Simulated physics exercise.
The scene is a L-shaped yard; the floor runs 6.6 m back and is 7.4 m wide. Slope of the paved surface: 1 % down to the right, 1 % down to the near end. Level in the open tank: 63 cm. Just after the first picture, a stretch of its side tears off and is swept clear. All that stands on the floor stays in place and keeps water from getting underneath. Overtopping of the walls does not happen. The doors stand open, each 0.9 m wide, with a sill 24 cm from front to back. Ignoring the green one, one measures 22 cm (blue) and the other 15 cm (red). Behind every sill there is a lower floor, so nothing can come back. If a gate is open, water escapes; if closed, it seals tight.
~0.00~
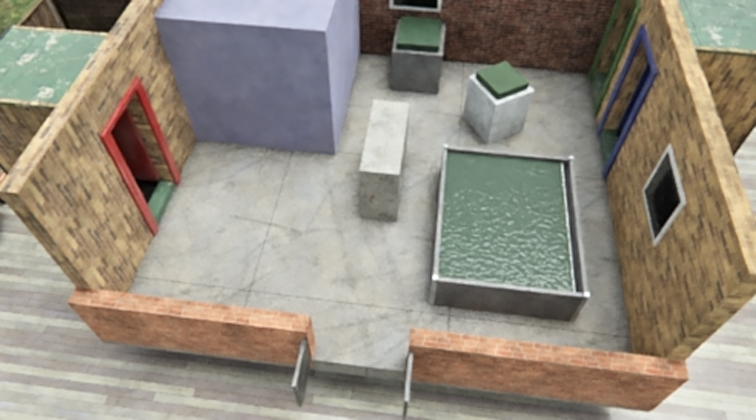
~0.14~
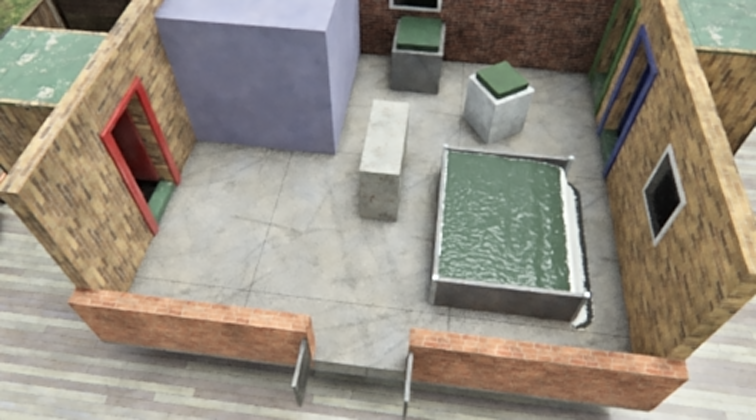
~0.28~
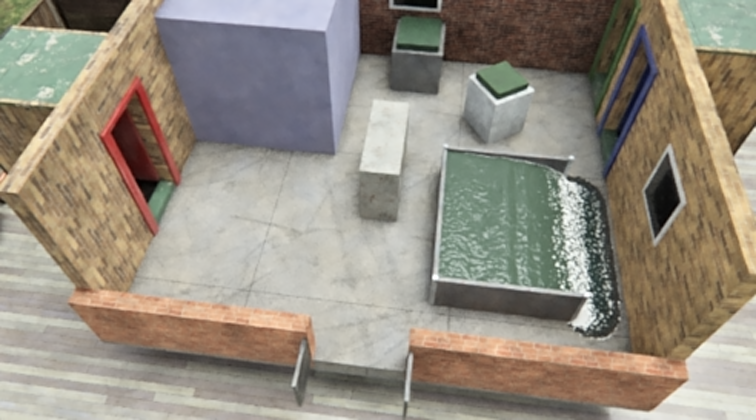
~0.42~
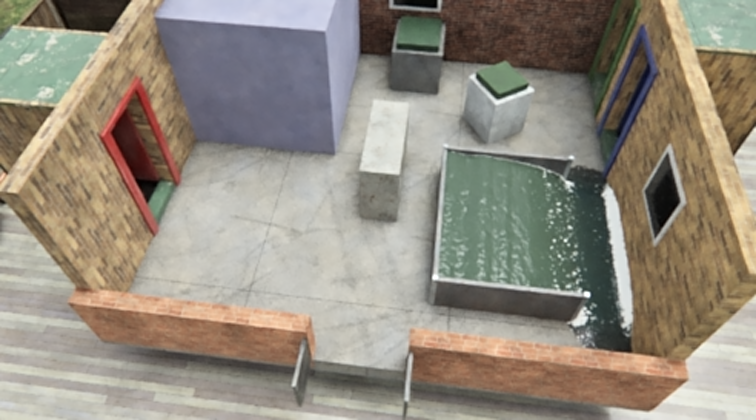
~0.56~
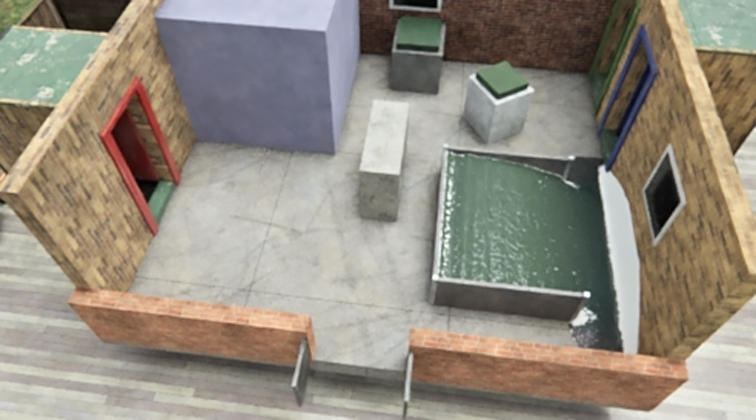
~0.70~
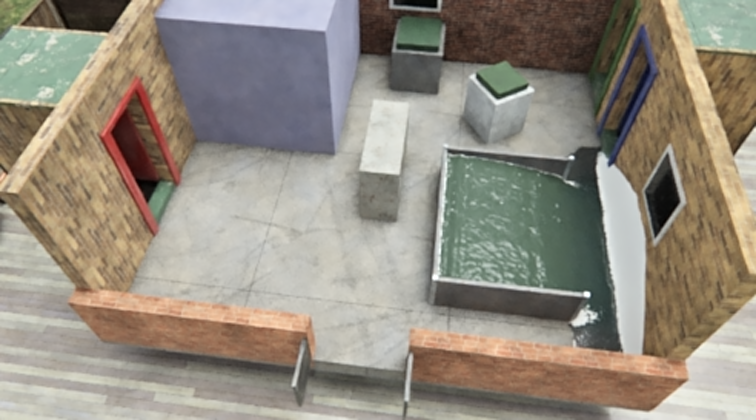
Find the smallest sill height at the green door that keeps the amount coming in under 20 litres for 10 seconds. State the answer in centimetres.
The smallest height is about 14 cm.
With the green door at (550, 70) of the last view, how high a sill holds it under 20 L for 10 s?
Something near 21 cm.
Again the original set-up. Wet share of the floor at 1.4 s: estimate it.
20 %.
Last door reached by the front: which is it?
That one's the red door.
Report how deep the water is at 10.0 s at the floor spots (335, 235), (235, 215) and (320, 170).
Depths in order: 5 / 6 / 5 cm.
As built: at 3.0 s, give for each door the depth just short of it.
Blue 13, green 14, red 0 cm.
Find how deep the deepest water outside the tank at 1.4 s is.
I'd put it near 62 cm.
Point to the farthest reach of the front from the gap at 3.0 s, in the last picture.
Front tip: Approx. (221, 308) px.
After 1.4 s water covers 20 % of the floor, deepest (62 cm) near (635, 372); 2 cm at the green door, 0 litres in over its 26 cm sill.
After 3.0 s water covers 45 % of the floor, deepest (31 cm) near (637, 384); 14 cm at the green door, 0 litres in over its 26 cm sill.
After 10.0 s water covers 100 % of the floor, deepest (14 cm) near (616, 243); 10 cm at the green door, 0 litres in over its 26 cm sill.
At the green door as built, the water arrived by 1.4 s and peaked near 18 cm at 7.8 s.
With a sill of 13 cm, 28 litres would have come in within the 10 s; with 17.5 cm, 7 litres. So under 20 litres takes about 14 cm.
